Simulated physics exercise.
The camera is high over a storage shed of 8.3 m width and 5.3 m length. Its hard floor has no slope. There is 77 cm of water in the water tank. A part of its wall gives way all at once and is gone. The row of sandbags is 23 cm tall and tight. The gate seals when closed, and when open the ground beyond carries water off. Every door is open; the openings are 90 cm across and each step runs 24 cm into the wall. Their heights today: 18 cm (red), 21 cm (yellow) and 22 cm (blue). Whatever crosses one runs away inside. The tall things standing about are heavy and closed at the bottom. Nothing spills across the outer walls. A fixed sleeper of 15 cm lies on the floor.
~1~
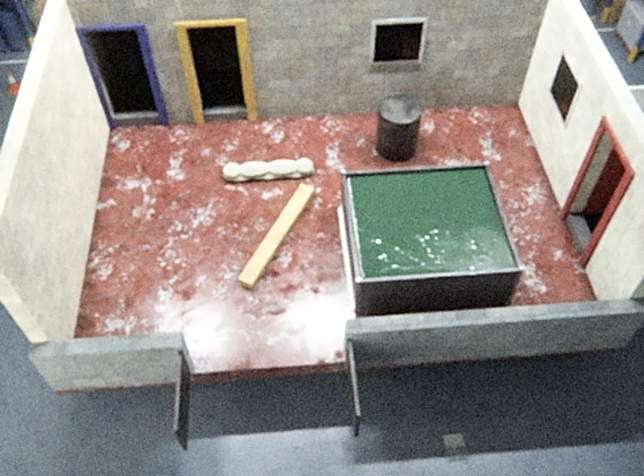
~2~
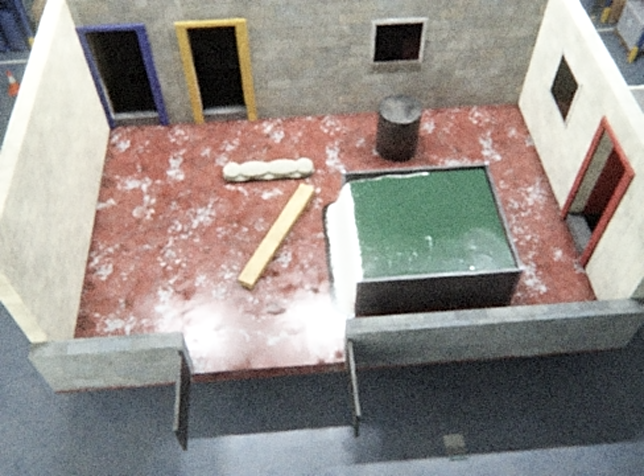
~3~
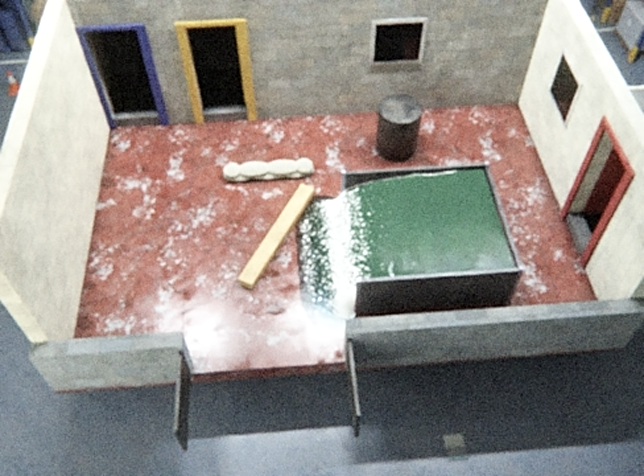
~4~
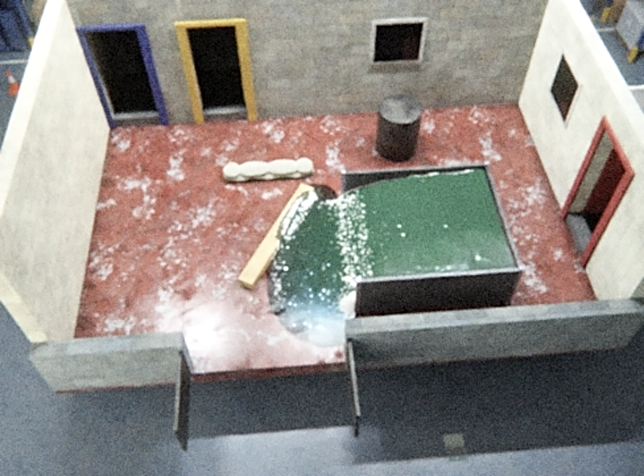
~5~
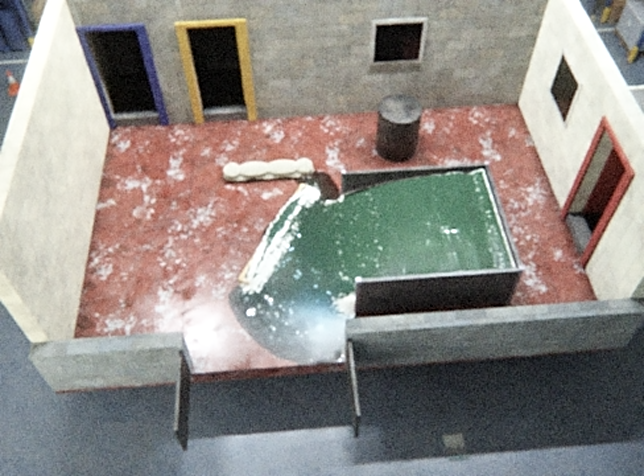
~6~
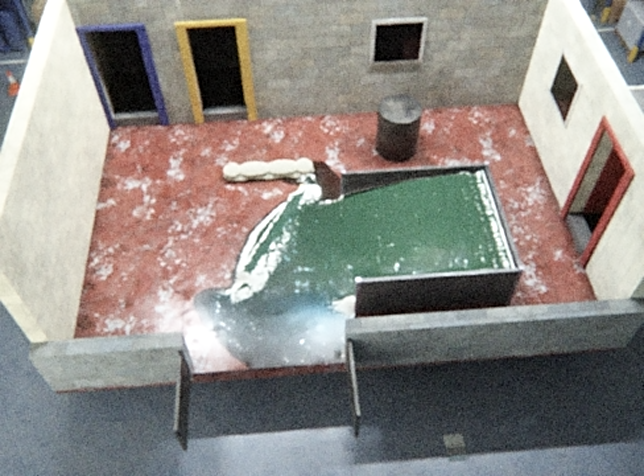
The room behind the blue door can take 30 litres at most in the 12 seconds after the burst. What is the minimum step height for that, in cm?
At least 21 cm or so.
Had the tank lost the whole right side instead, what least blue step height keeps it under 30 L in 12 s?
Some 9.5 cm.
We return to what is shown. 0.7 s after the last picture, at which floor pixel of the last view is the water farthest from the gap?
Near (69, 368).
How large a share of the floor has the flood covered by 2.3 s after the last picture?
Near 55 per cent is wet.
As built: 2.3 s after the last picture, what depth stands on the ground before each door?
Depths in cm: Red 0, yellow 0, blue 7.
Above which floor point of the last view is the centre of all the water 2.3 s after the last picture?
At about (255, 254).
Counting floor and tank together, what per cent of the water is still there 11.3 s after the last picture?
Some 62 per cent remains.
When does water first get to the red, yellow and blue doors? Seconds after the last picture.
Arrival: Red 7.5 s, yellow 3.0 s, blue 2.4 s.
Then, 0.7 s after the last picture water covers 40 % of the floor, deepest (46 cm) near (270, 266); it has not reached the blue door.
Then, 2.3 s after the last picture water covers 55 % of the floor, deepest (36 cm) near (131, 352); 7 cm at the blue door, 0 litres in over its 22 cm step.
Then, 11.3 s after the last picture water covers 95 % of the floor, deepest (12 cm) near (454, 189); 5 cm at the blue door, 23 litres in over its 22 cm step.
At the blue door as built, the water peaked near 27 cm, 3.7 s after the last picture.
With a step of 19.5 cm, 42 litres would have come in within the 12 s; with 22.5 cm, 20 litres. So under 30 litres takes about 21 cm.
